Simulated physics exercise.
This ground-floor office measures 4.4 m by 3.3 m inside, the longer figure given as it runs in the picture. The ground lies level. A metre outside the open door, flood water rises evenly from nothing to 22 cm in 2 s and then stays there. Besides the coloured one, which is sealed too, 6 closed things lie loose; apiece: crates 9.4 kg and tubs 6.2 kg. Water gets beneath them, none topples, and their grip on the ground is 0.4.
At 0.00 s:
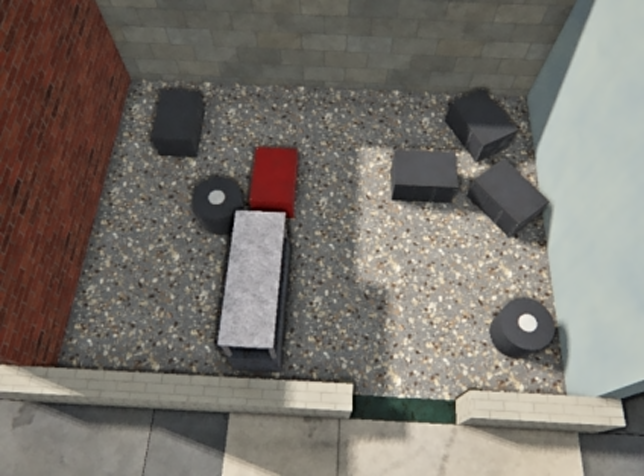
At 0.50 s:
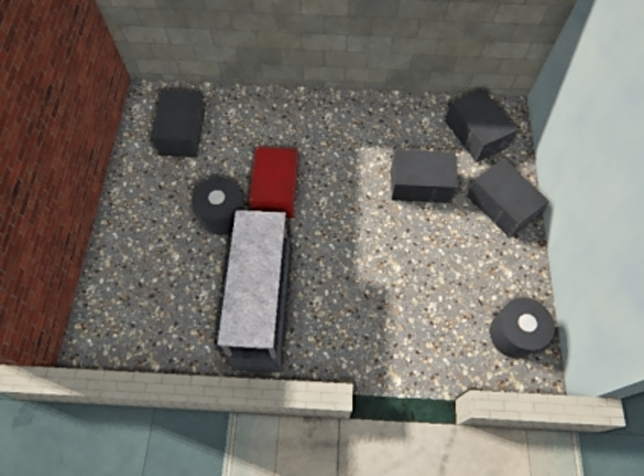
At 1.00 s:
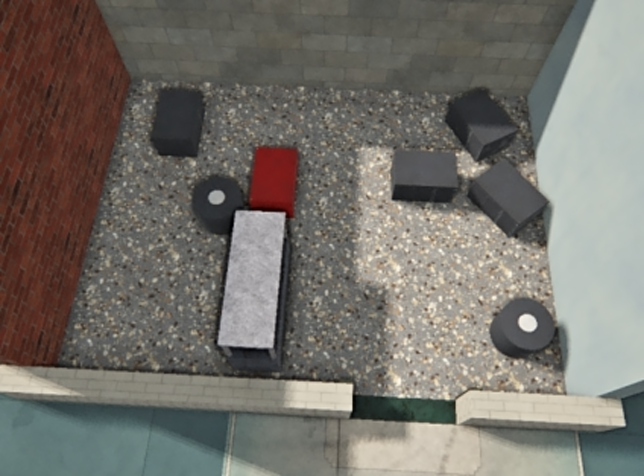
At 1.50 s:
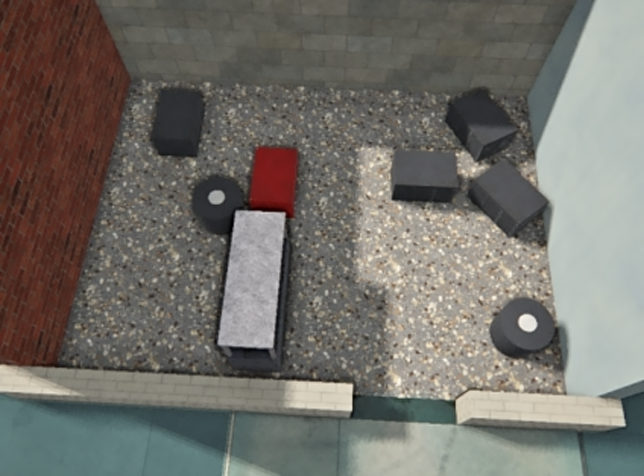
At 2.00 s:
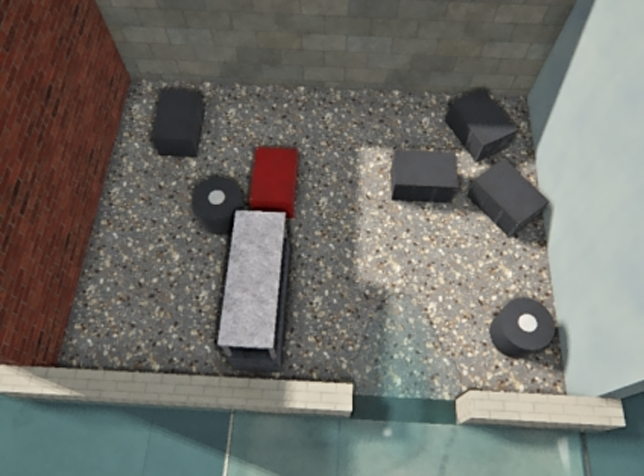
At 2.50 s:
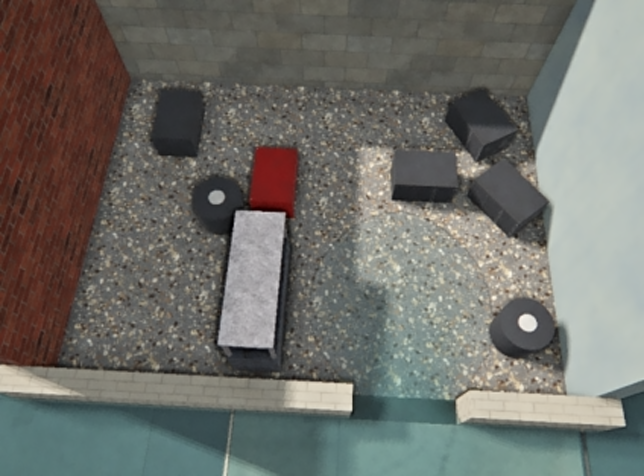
Water spreads across the pavement outside the low front wall, then passes through the open doorway and fans out over the speckled floor, while the red crate, the dark crates and tubs, and the long grey-topped block stay still.
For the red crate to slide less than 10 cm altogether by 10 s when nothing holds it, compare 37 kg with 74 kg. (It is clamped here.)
I expect that the smaller load will do.
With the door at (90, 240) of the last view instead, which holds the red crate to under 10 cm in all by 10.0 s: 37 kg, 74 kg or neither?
In that case only the larger load is enough.
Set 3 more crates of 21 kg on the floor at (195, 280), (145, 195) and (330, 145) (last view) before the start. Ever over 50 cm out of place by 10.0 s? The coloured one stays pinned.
In that order: Short of it, less, more.
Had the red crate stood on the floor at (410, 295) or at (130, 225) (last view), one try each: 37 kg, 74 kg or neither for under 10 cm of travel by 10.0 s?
In that order: It takes the larger; the smaller is enough.
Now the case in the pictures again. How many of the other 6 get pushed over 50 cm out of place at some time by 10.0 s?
3 of them.
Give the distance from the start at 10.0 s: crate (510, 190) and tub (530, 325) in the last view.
In that order: 30 cm, 40 cm.
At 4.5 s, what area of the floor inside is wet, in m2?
Roughly 9.0 m2.
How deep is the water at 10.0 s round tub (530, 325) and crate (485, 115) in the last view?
Roughly 5 and 14 cm.
After 3.5 s the red crate would be 0 cm from its start with 37 kg and 0 cm from its start with 74 kg; 4 cm of water round it then.
After 4.5 s the red crate would be 0 cm from its start with 37 kg and 0 cm from its start with 74 kg; 3 cm of water round it then.
After 7.0 s the red crate would be 0 cm from its start with 37 kg and 0 cm from its start with 74 kg; 5 cm of water round it then.
After 10.0 s the red crate would be 0 cm from its start with 37 kg and 0 cm from its start with 74 kg; 7 cm of water round it then.
